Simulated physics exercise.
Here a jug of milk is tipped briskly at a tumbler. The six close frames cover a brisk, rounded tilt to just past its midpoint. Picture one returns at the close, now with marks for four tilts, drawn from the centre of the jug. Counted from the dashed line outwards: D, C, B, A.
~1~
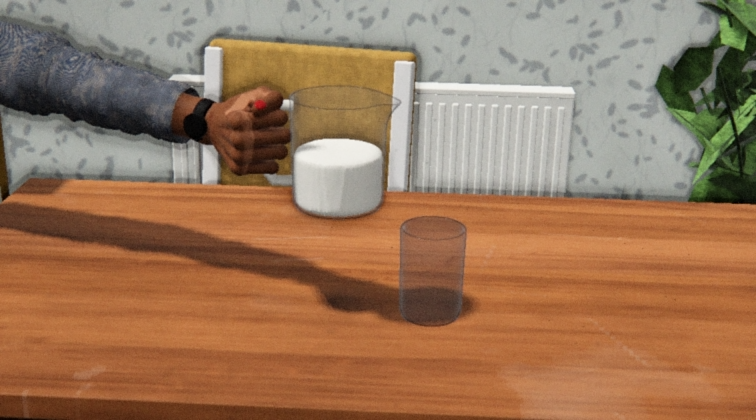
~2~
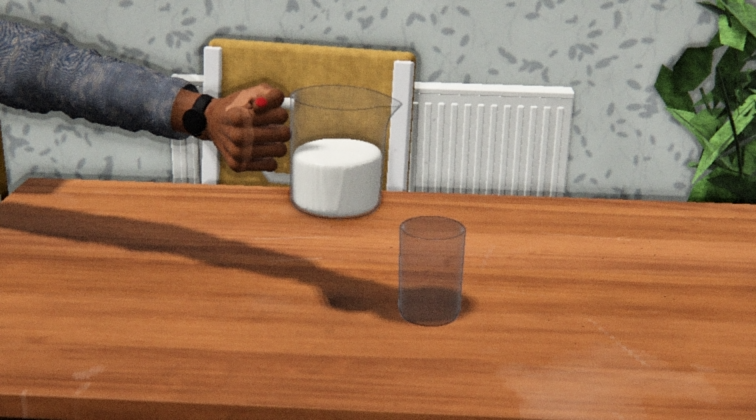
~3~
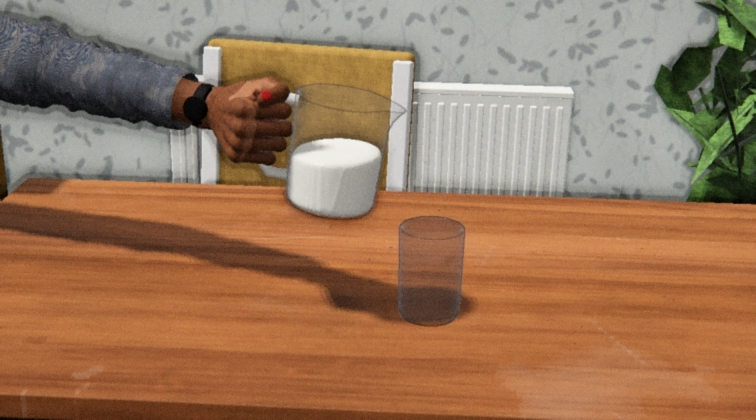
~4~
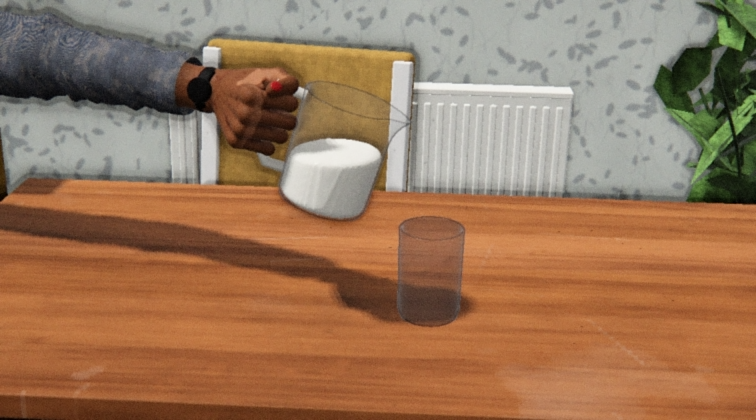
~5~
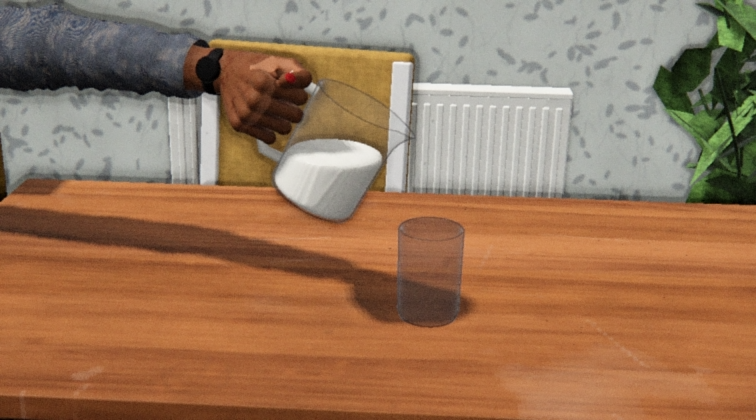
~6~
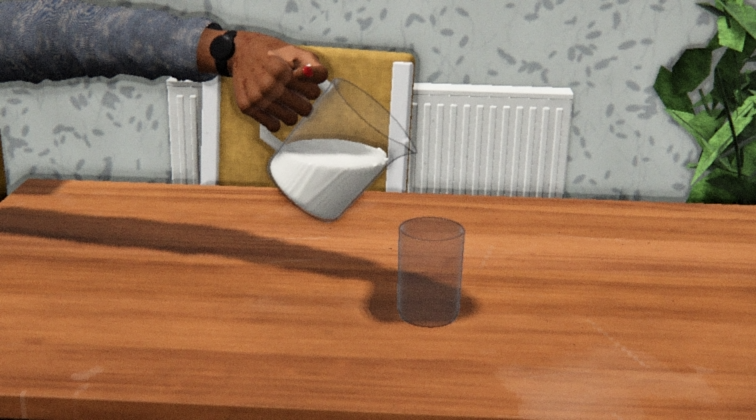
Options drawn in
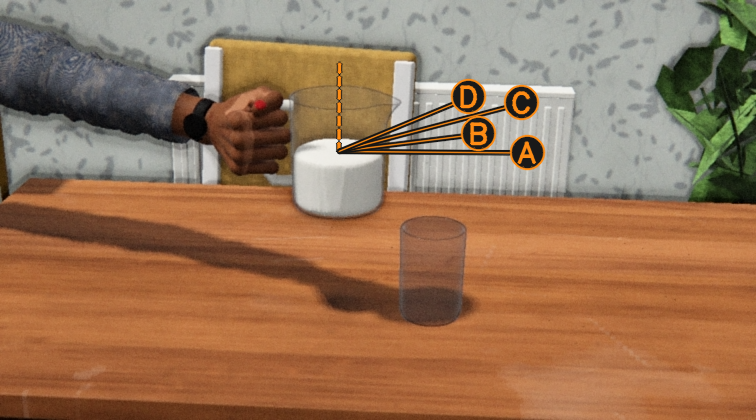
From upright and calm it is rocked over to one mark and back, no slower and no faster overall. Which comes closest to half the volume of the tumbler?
Use tilt C.
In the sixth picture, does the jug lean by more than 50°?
No.
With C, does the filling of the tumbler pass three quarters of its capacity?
No, less.
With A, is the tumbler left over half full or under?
Over.
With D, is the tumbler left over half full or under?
Under.
On the marked copy, A at (510, 152); B at (461, 136); C at (505, 107); D at (453, 104).
If A is chosen, the tumbler ends with about 85 % of what it can hold; 5 % of the milk is spilt.
If B is chosen, the tumbler ends with about 68 % of what it can hold; 4 % of the milk is spilt.
If C is chosen, the tumbler ends with about 51 % of what it can hold.
If D is chosen, the tumbler ends with about 30 % of what it can hold.
